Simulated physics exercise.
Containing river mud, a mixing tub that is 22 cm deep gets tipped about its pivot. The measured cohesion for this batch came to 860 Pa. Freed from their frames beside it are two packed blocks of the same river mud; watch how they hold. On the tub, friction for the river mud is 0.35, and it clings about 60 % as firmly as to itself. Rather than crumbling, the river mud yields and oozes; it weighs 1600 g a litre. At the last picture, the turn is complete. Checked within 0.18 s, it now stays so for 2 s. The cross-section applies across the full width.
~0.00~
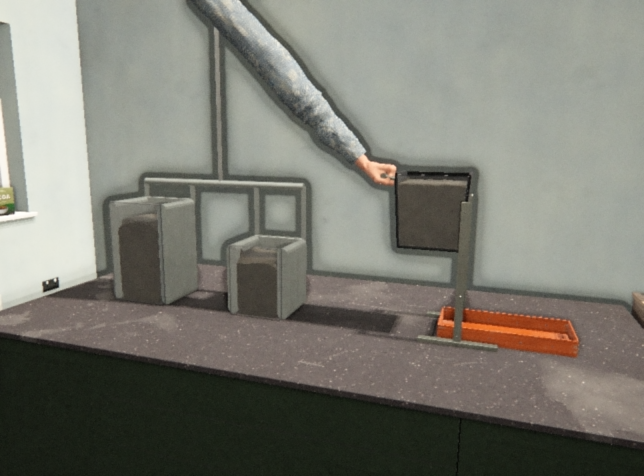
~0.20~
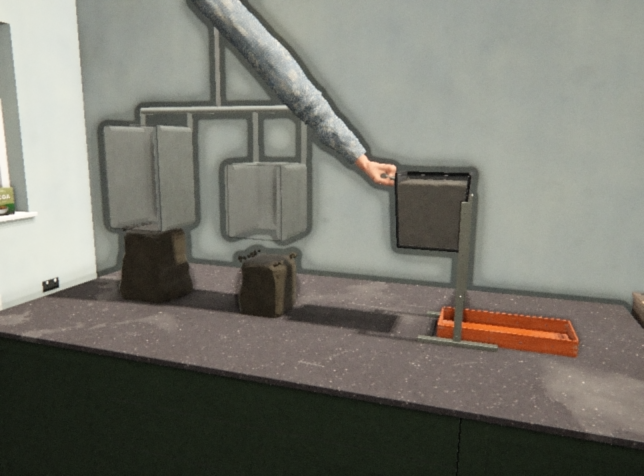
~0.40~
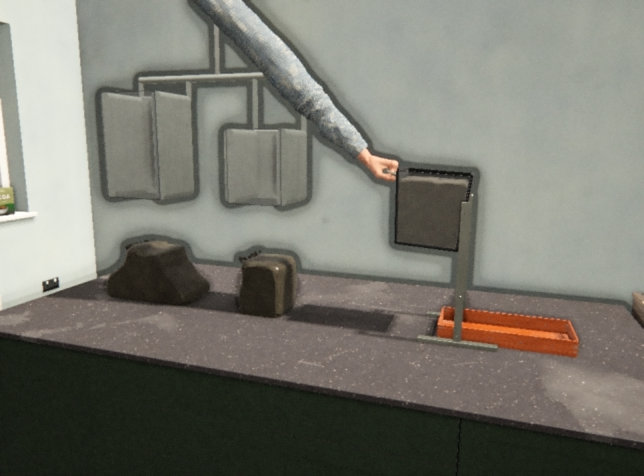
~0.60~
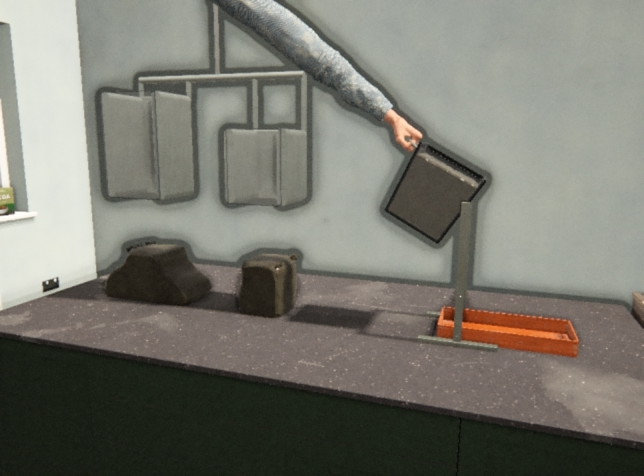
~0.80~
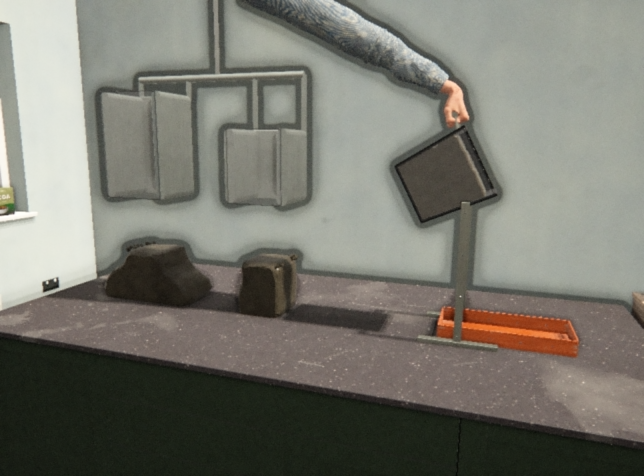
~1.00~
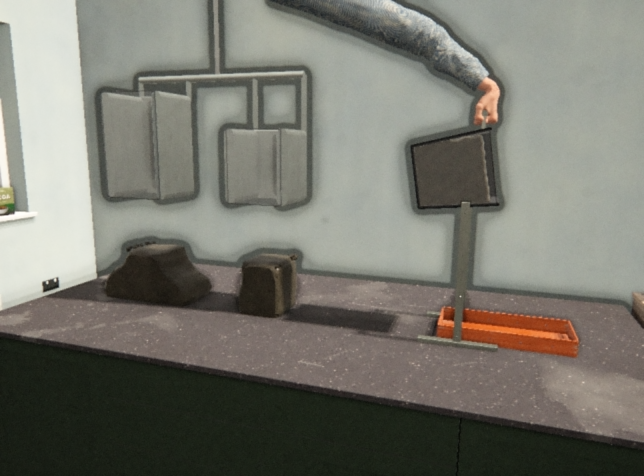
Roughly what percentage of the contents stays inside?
Roughly 100 %.
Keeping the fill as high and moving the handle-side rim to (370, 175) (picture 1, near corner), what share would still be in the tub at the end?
About 60 % stays in the tub.
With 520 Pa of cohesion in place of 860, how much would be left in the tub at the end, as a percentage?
In that case close to 70 in a hundred.
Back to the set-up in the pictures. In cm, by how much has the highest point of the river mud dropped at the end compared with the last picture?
About 0 cm.
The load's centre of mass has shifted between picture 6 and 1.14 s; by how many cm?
It has moved around 0 centimetres.
By 1.14 s, the tub is at 81 degrees and holds 100 %.
By 1.31 s, the tub is at 81 degrees and holds 100 %.
By 1.48 s, the tub is at 81 degrees and holds 100 %.
By 1.65 s, the tub is at 81 degrees and holds 100 %.
By 3.00 s, at the end, the tub is at 81 degrees and holds 100 %.
